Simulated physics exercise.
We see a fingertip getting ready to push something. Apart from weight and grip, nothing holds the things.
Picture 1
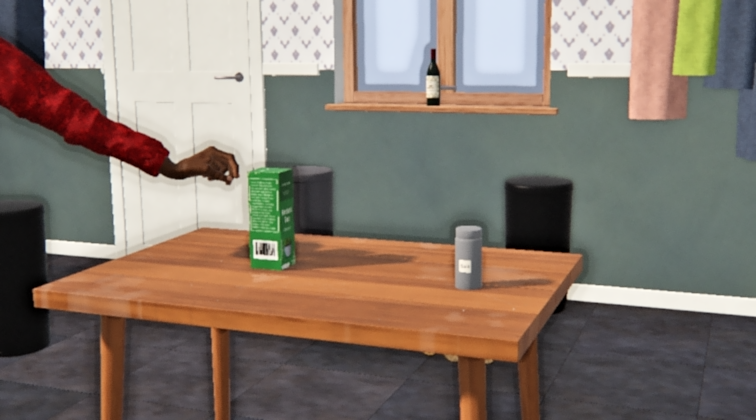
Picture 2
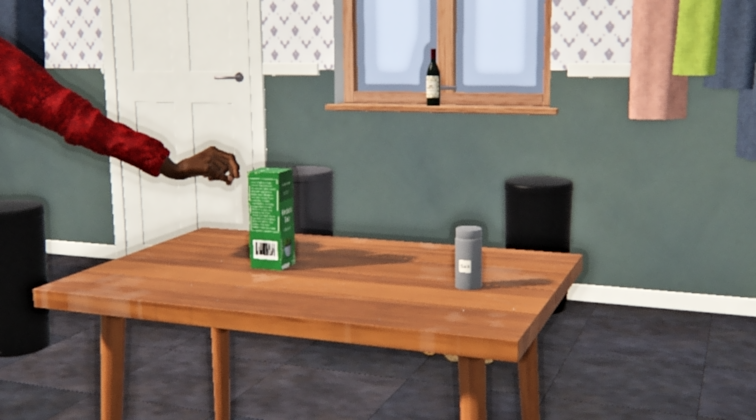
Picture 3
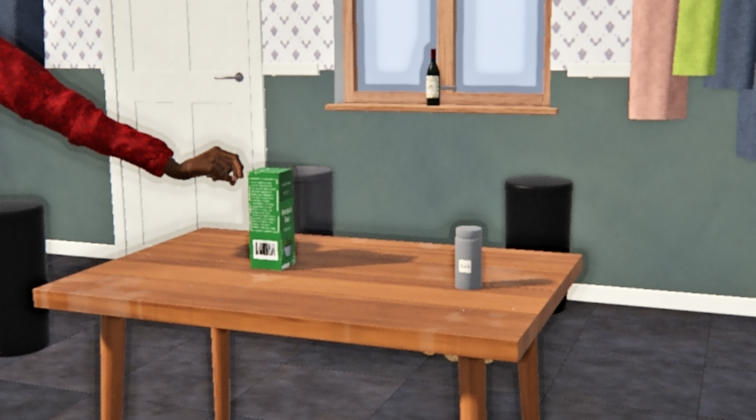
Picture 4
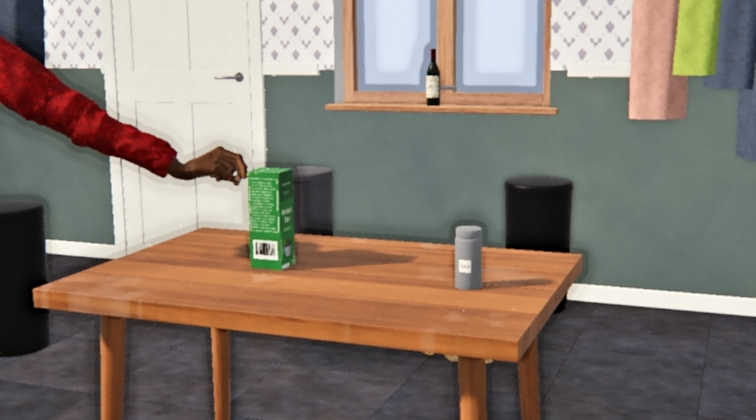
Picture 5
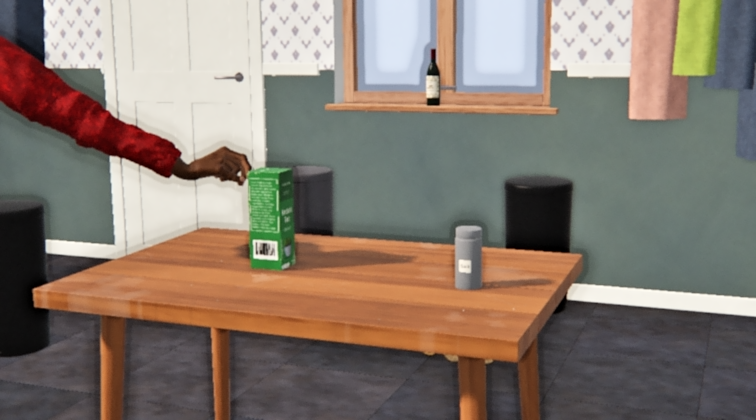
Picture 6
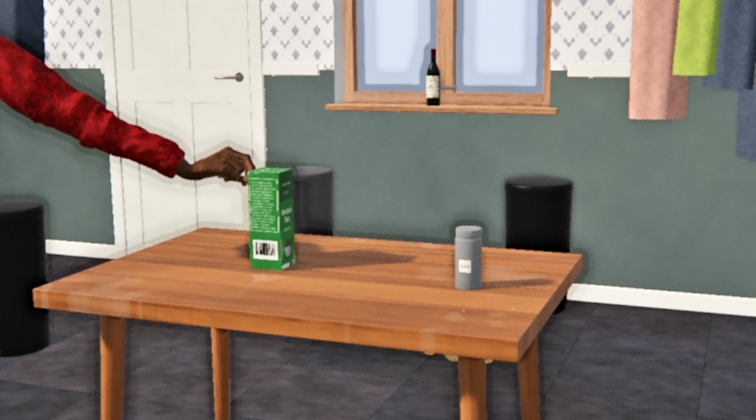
A hand in a red sleeve moves slightly right toward a green carton on a table.
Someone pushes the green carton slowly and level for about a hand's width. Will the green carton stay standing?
No.
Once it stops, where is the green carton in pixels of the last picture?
End position, last frame: About (346, 255).
Then, 0.70 s later than the last frame, green carton tilted by 18° near (286, 216).
Then, 1.20 s later than the last frame, green carton tilted by 73° near (327, 240).
Then, 1.30 s later than the last frame, green carton on its side near (340, 250).
When it is over, lying over on the table, green carton. End places, in pixels of the last picture, green carton near (346, 255).
